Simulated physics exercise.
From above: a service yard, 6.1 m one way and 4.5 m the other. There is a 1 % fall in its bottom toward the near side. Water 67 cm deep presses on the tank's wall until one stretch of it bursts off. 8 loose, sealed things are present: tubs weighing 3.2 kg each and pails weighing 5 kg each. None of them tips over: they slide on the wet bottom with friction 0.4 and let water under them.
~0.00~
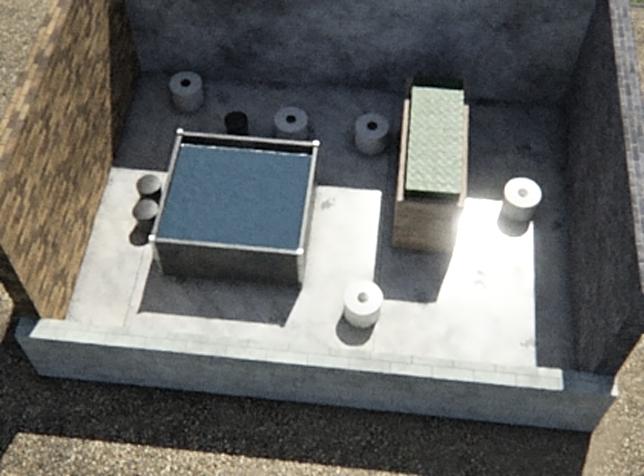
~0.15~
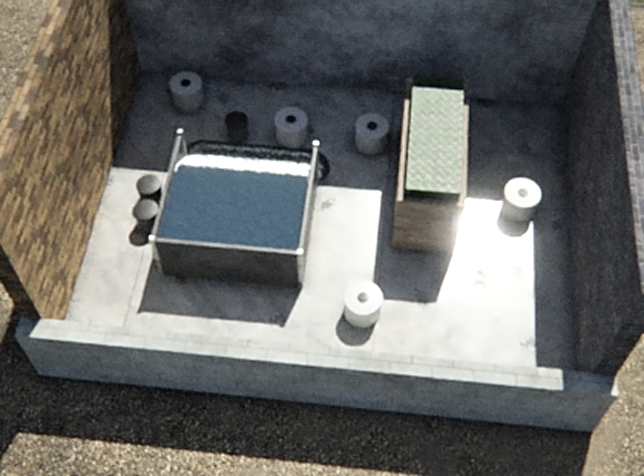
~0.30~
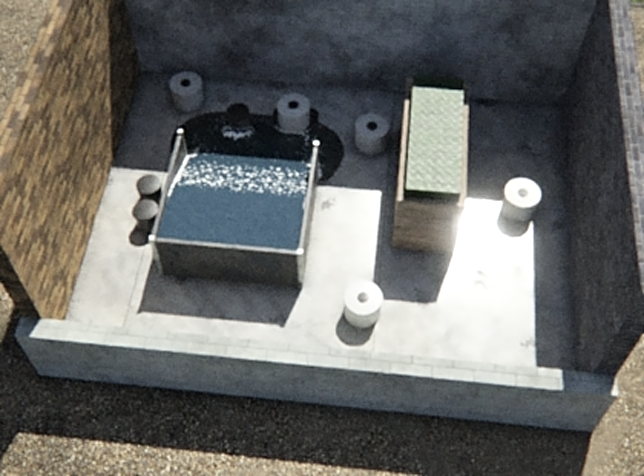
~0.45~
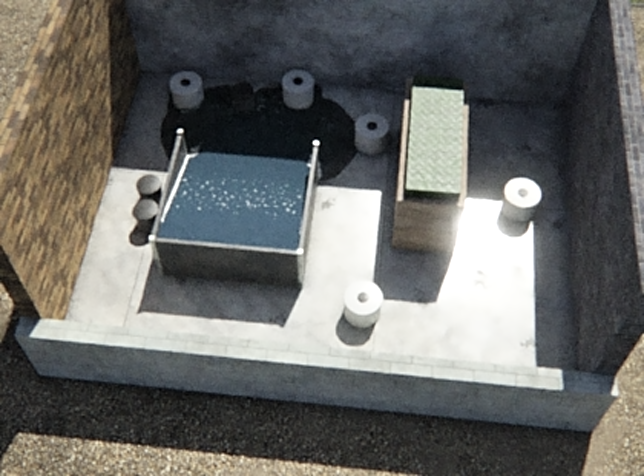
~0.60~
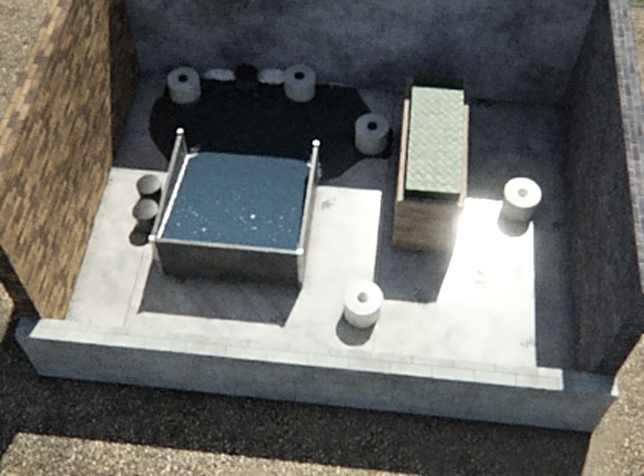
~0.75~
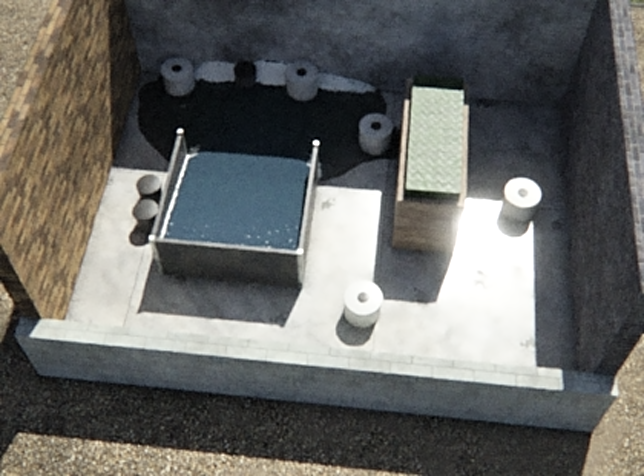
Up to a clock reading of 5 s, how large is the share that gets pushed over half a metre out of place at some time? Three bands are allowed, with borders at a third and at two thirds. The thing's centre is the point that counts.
I expect the share moved that far will be two thirds or over.
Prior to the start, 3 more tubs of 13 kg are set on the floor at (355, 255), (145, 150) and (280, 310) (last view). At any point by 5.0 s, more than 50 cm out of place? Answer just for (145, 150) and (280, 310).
Beyond it, Within it.
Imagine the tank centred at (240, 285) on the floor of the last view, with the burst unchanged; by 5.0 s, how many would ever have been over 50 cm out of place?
Then 8 of them would.
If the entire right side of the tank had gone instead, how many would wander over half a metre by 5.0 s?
Count: 5.
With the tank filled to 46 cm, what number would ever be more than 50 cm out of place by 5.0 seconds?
It would come to 8 of them.
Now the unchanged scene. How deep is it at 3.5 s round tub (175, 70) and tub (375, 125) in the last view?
I'd estimate 8 cm for the first and 4 cm for the second.
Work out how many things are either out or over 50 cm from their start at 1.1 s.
Count then: 3.
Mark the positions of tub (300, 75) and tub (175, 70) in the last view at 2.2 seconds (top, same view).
Near (427, 89) and (146, 144).
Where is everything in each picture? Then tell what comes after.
A pail at (236, 120) rests on the ground; a tub at (291, 119) rests on the ground; 2.7 m2 under water; 0 of 8 have shifted, in the first picture.
A pail at (236, 120), on the bottom; a tub at (291, 119) rests on the ground; 3.7 m2 under water; 0 of 8 have shifted, in the second picture.
A pail at (238, 112), on the bottom, 15 cm from its start; a tub at (293, 105), on the bottom, 24 cm from its start; 4.7 m2 under water; 2 of 8 have shifted, in the third picture.
A pail at (242, 91), on the bottom, 53 cm from its start; a tub at (298, 81) rests on the ground, 68 cm from its start; 6.2 m2 under water; 2 of 8 have shifted, in the fourth picture.
A pail at (246, 72), on the bottom, 89 cm from its start; a tub at (299, 76) floats, 78 cm from its start; 7.4 m2 under water; 3 of 8 have shifted, in the fifth picture.
A pail at (245, 69), afloat, 89 cm from its start; a tub at (301, 73), afloat, 78 cm from its start; water covers 8.0 m2; 4 of 8 have shifted, in the sixth picture.
After 1.1 s 3 of 8 are over 50 cm from their spots; 3 afloat.
After 2.2 s 3 of 8 are over 50 cm from their spots; 3 afloat.
After 3.5 s 6 of 8 are over 50 cm from their spots; 5 afloat.
After 5.0 s 8 of 8 are over 50 cm from their spots, and 8 have been at some point; 8 afloat.
